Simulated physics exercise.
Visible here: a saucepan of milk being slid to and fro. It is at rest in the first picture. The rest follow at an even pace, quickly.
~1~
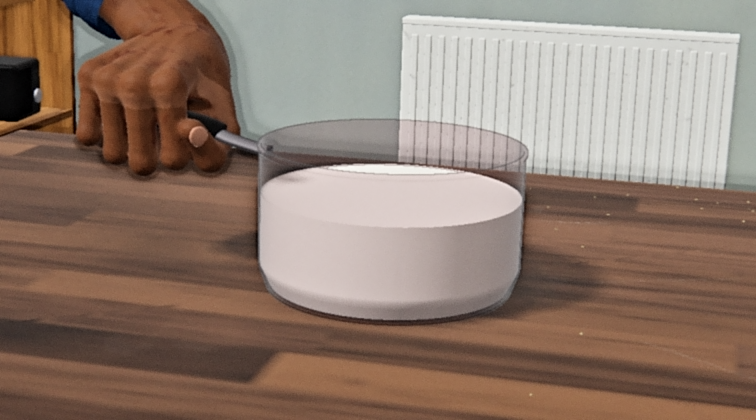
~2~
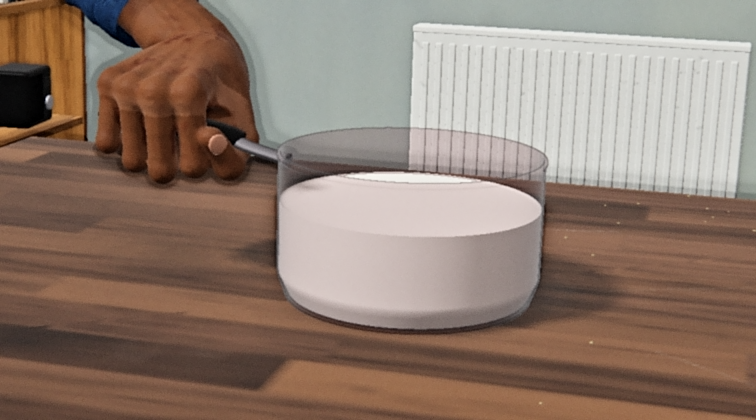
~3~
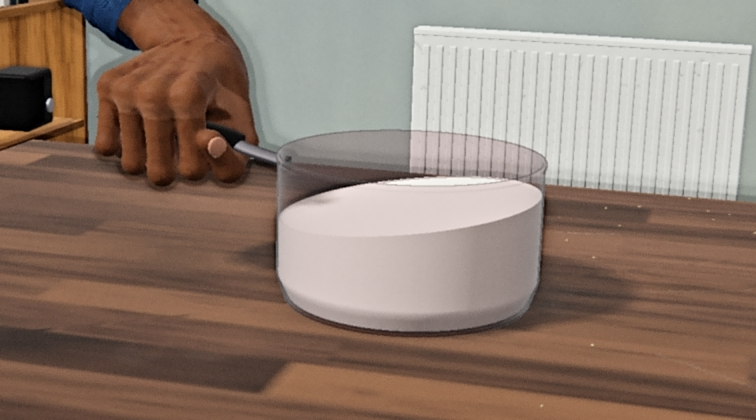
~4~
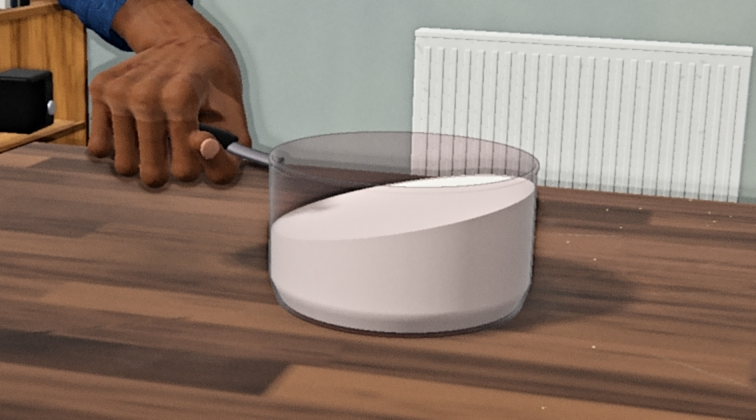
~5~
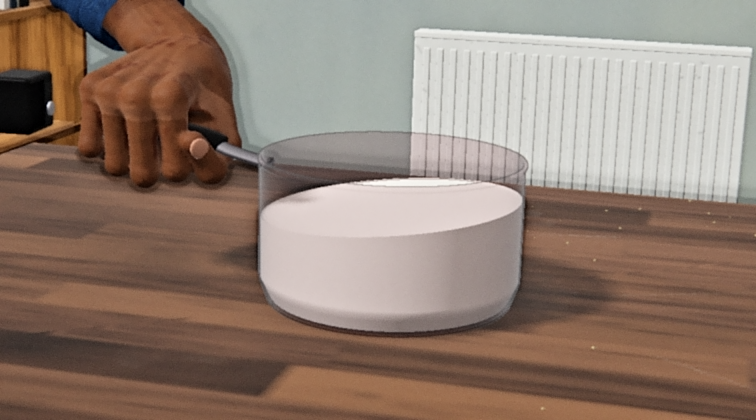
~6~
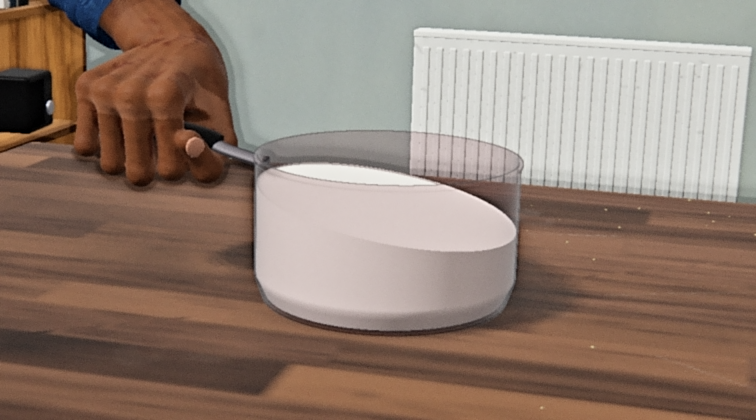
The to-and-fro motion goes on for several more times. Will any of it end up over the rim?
Liquid leaves it.
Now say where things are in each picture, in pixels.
In the first frame, saucepan (391, 213) about two thirds full; at rest.
In the second frame, saucepan about two thirds full, surface at (410, 203); surface about level.
In the third frame, saucepan (409, 224) about two thirds full; surface a little higher on the right.
In the fourth frame, saucepan about two thirds full, surface at (402, 207); surface clearly higher on the right.
In the fifth frame, saucepan (390, 225) about two thirds full; surface a little higher on the right.
In the sixth frame, saucepan about two thirds full, surface at (388, 206); surface clearly higher on the left.
A moment on, the highest wave so far goes over the rim.
When it is over, the highest wave so far goes over the rim; some is on the top.
